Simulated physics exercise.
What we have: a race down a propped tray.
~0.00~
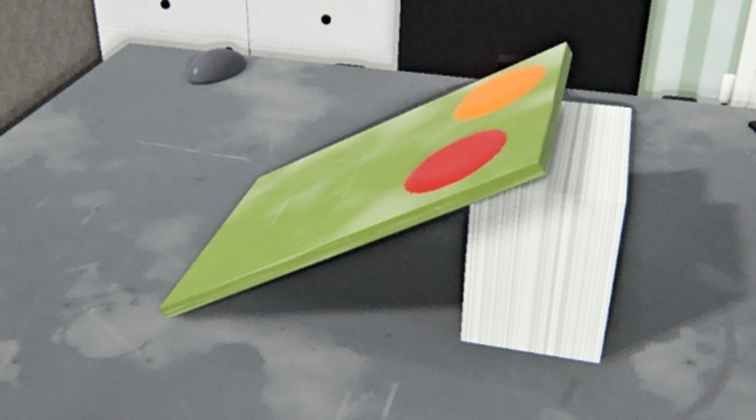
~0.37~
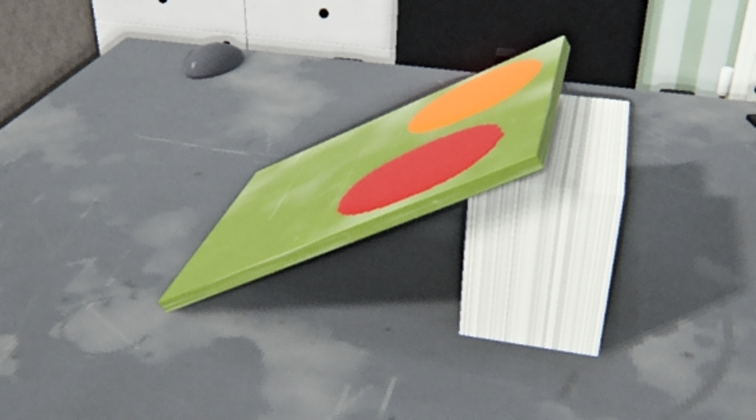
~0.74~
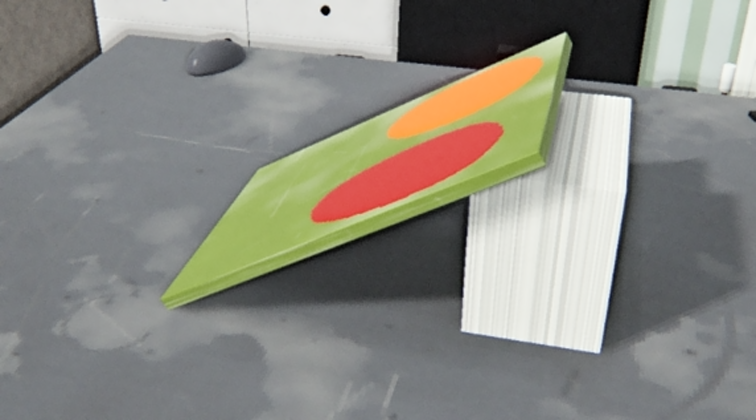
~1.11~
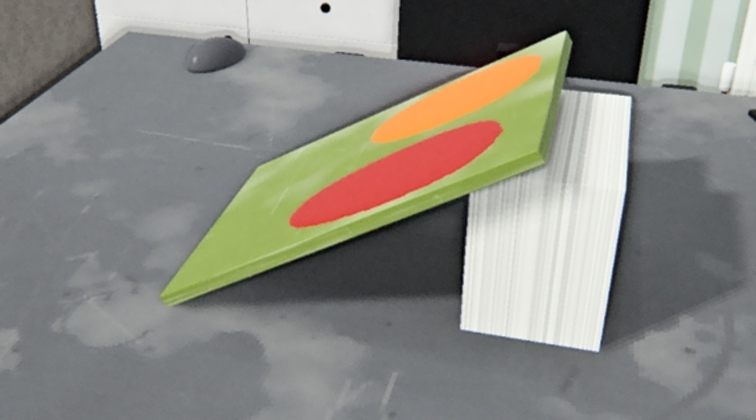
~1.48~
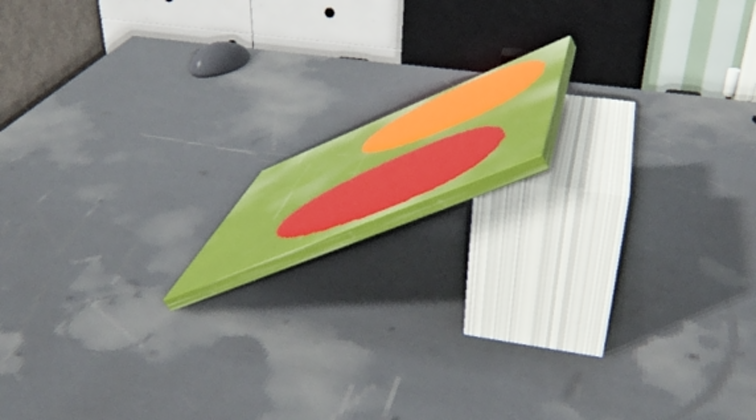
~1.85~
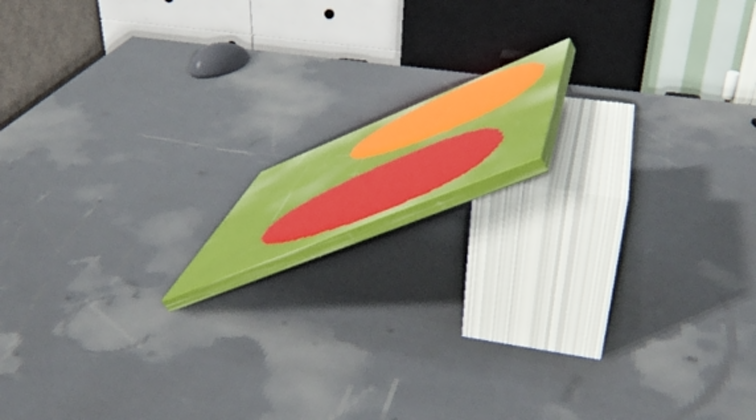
A green tray propped on a white block, with red and orange paint spreading down its slope toward the lower left.
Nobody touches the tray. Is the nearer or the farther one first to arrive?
The nearer one gets there first.
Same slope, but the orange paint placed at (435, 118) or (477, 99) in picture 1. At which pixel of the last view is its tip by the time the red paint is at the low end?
Around (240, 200) in the first try, (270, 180) in the second.
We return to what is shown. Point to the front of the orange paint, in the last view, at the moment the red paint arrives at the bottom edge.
Near (298, 172).
After 3.0 s, the red paint is close to the edge; the orange paint is three quarters of the way down.
After 4.9 s, the red paint is at the low edge; the orange paint is three quarters of the way down.
